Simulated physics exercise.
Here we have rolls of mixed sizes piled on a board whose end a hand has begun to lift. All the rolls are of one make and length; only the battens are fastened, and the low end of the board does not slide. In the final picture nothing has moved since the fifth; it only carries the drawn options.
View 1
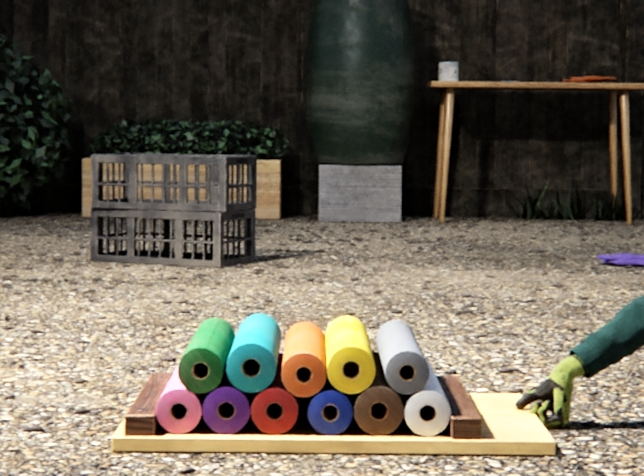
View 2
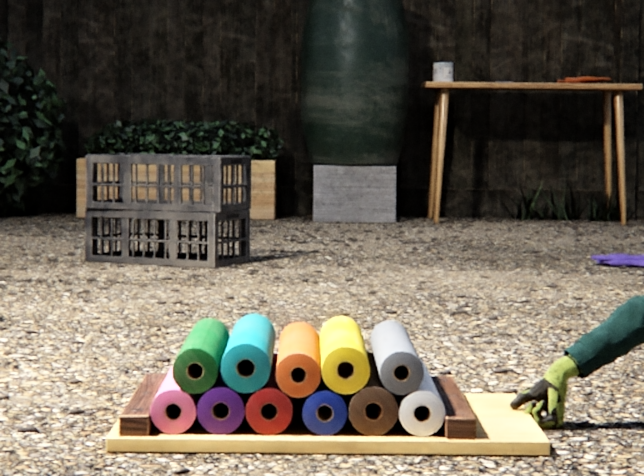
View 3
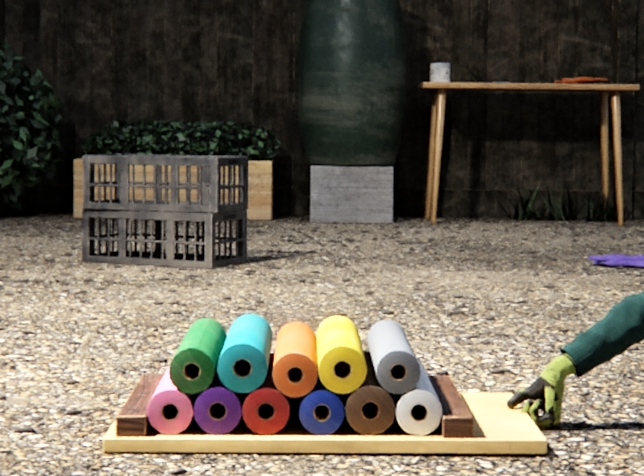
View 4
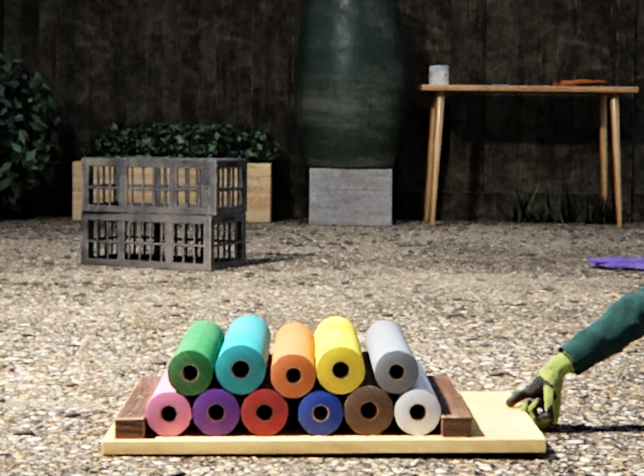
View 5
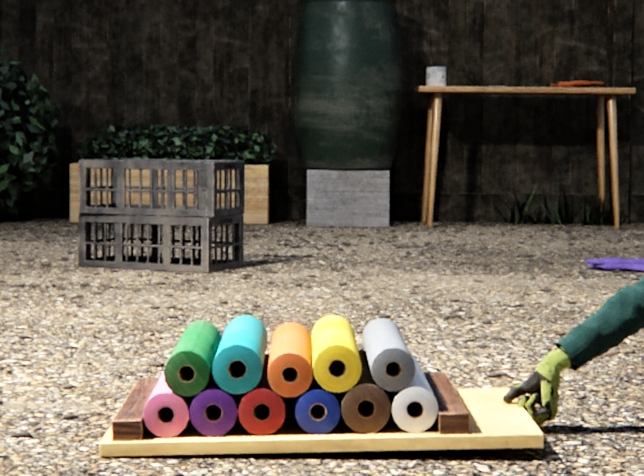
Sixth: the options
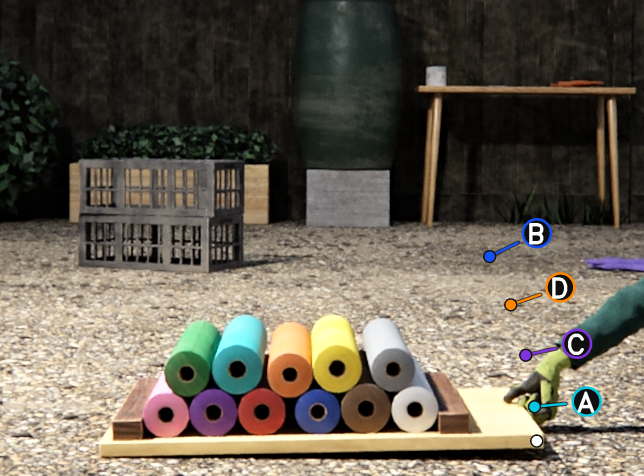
A gloved hand very slightly raises the right end of a board stacked with colourful rolls.
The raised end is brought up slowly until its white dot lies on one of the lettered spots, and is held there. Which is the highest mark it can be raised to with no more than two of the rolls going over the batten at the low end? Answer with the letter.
Up to D.
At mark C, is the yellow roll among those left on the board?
Yes, with C.
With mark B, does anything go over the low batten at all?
Yes, at B.
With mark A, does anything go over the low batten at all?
No, at A.
On the marked copy, A at (534, 407); B at (490, 257); C at (526, 355); D at (511, 305); the white dot at (537, 441).
With D. Early on, board at 14°.
Further on, board at 20°.
At the end, board at 20°, none over the low batten.
As for the rest, A none over the low batten; B four over the low batten (turquoise, yellow, green, orange); C none over the low batten.
